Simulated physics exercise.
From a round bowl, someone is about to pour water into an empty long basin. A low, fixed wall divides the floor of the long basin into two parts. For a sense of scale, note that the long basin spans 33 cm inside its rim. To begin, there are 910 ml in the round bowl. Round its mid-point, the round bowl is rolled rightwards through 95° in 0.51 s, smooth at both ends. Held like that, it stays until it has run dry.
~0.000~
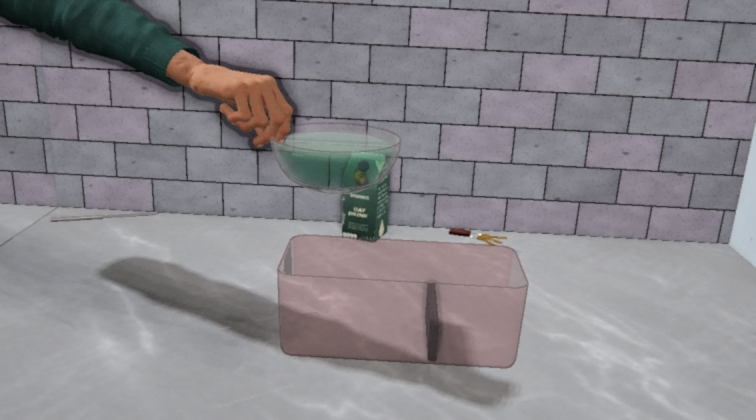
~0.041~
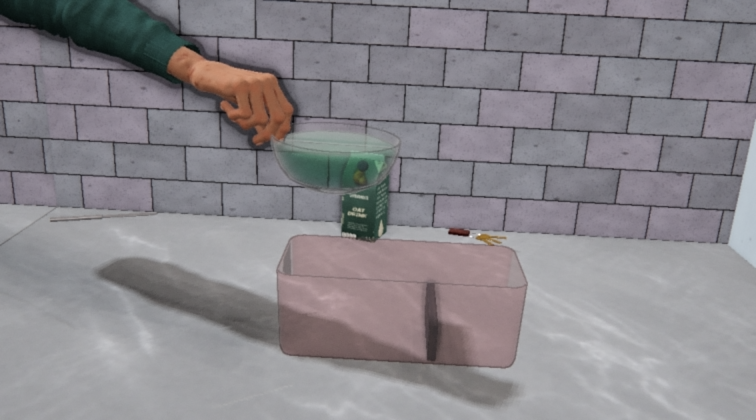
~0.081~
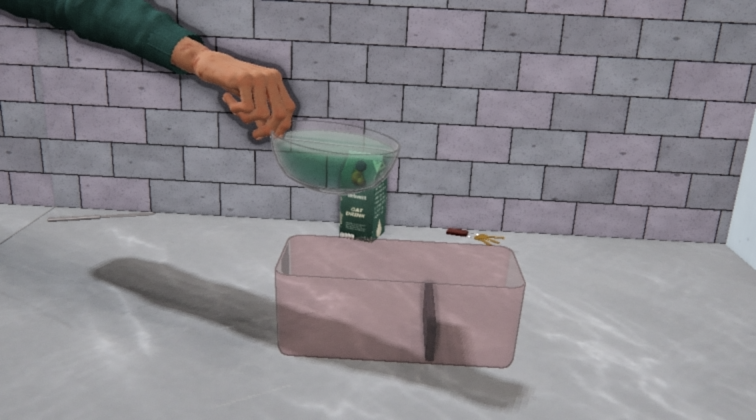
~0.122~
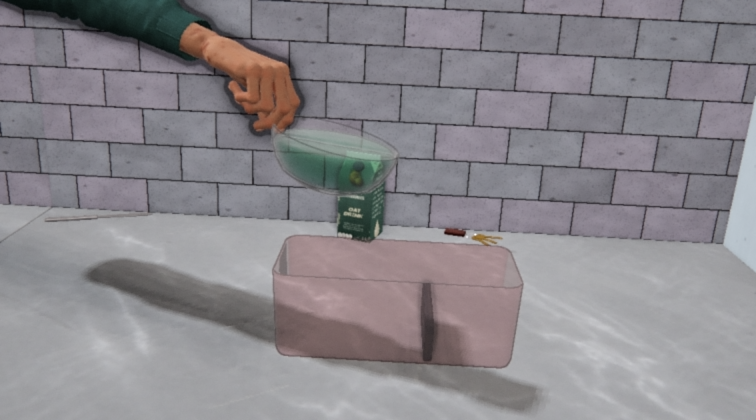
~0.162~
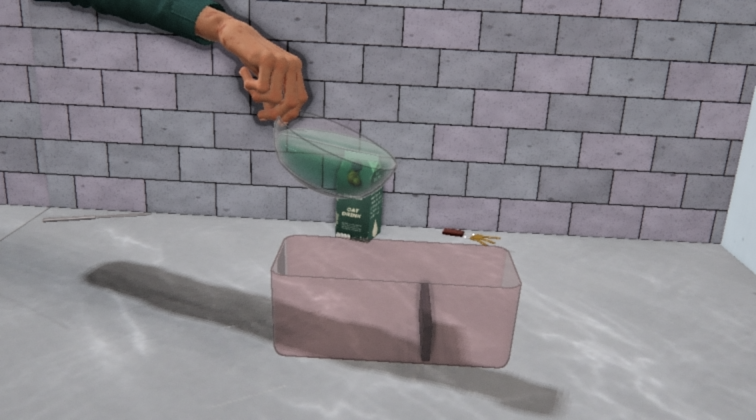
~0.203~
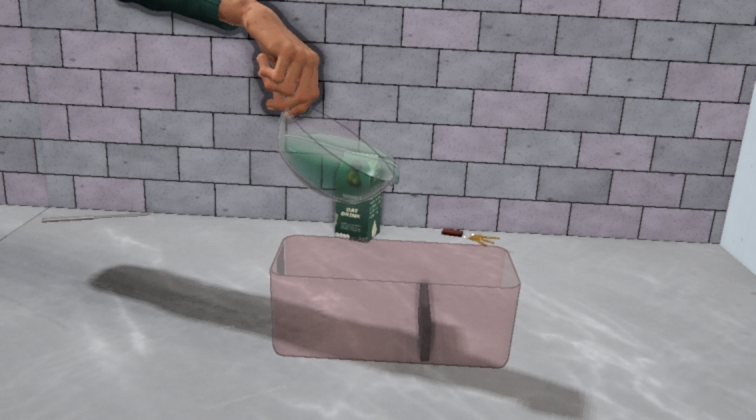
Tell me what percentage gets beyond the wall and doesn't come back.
Around 34 % gets beyond the wall and stays.
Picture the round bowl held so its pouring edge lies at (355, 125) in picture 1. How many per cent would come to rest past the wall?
Then I'd expect something near 10 per cent.
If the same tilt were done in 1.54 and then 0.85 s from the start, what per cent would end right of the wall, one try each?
Result: 65 per cent, then 50 per cent.
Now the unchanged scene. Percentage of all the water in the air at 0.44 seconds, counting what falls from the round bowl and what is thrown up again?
About 44 per cent.
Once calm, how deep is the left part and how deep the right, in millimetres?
Left part about 18 mm deep, right part about 20 mm deep.
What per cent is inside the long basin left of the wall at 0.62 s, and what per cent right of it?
54 per cent left and 30 right, roughly.
Then, 0.44 s in, the tilt is 91° and 11 per cent is still to pour, 19 is left of the wall and 25 right of it.
Then, 0.62 s in, the tilt is 95° and 1 per cent is still to pour, 54 is left of the wall and 30 right of it.
Then, 0.81 s in, the tilt is 95° and 0 per cent is still to pour, 54 is left of the wall and 32 right of it.
Then, 1.01 s in, the tilt is 95° and 0 per cent is still to pour, 57 is left of the wall and 34 right of it.
Finally, 58 per cent lies left of the wall, 34 right of it and 8 outside.
